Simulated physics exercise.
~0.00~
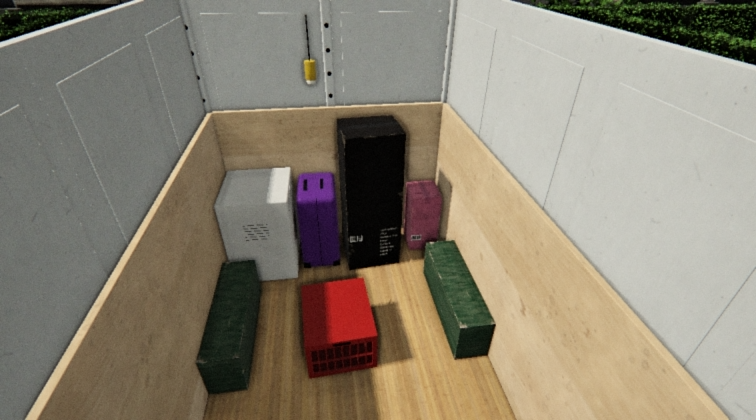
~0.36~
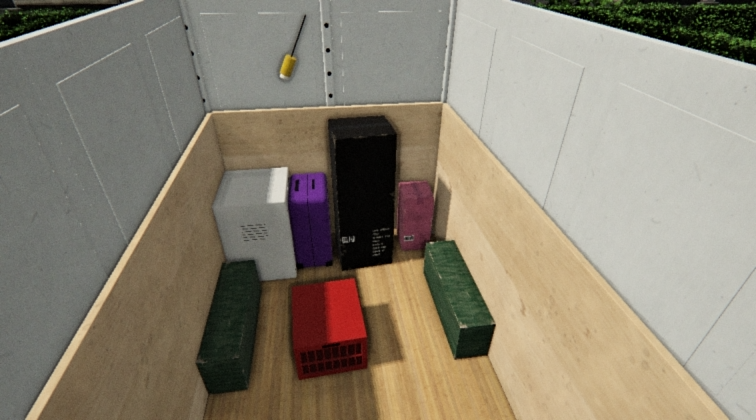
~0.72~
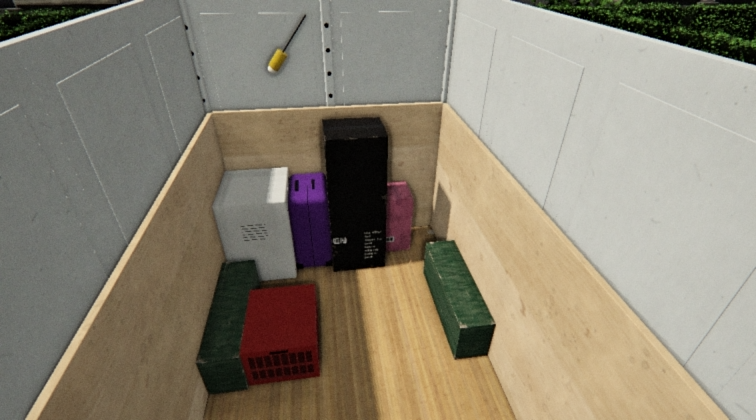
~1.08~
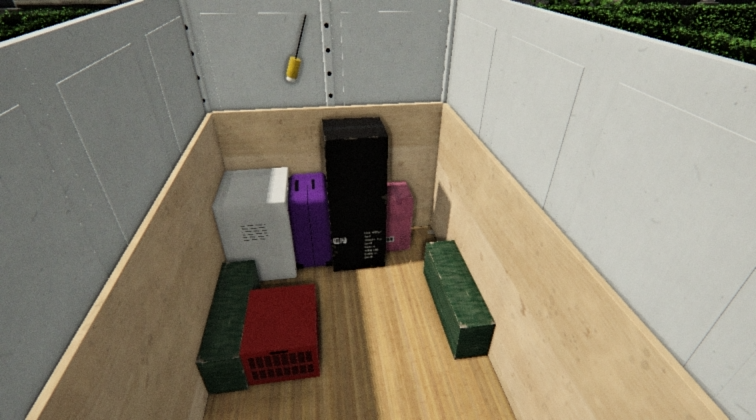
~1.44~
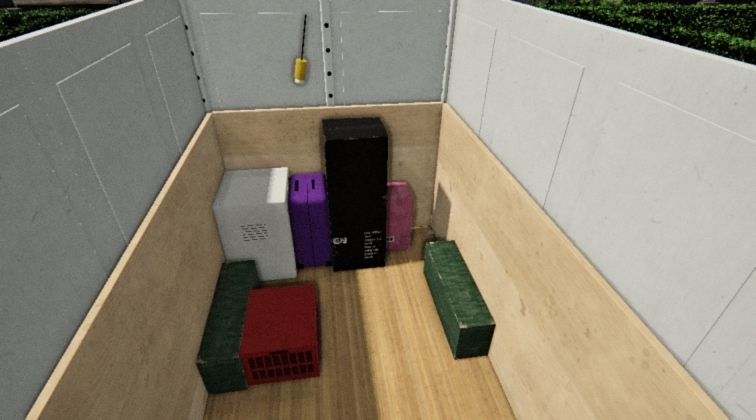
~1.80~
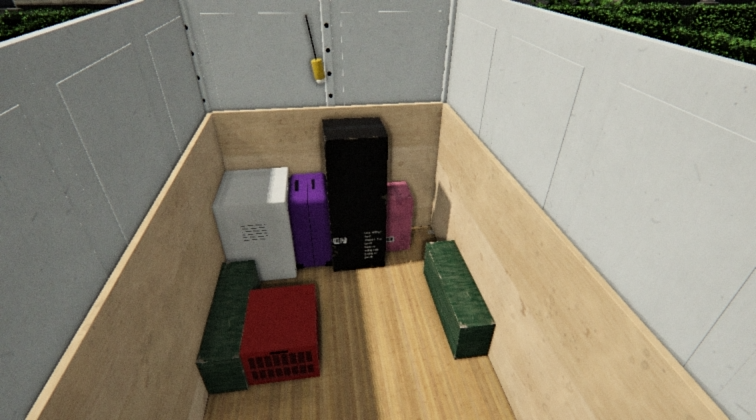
In the back of a van, a yellow lamp swung on its cord as a red crate slid left against a green box, while the black box, purple case and pink case shifted left too; then everything stayed put, upright, beside the unmoved white appliance.
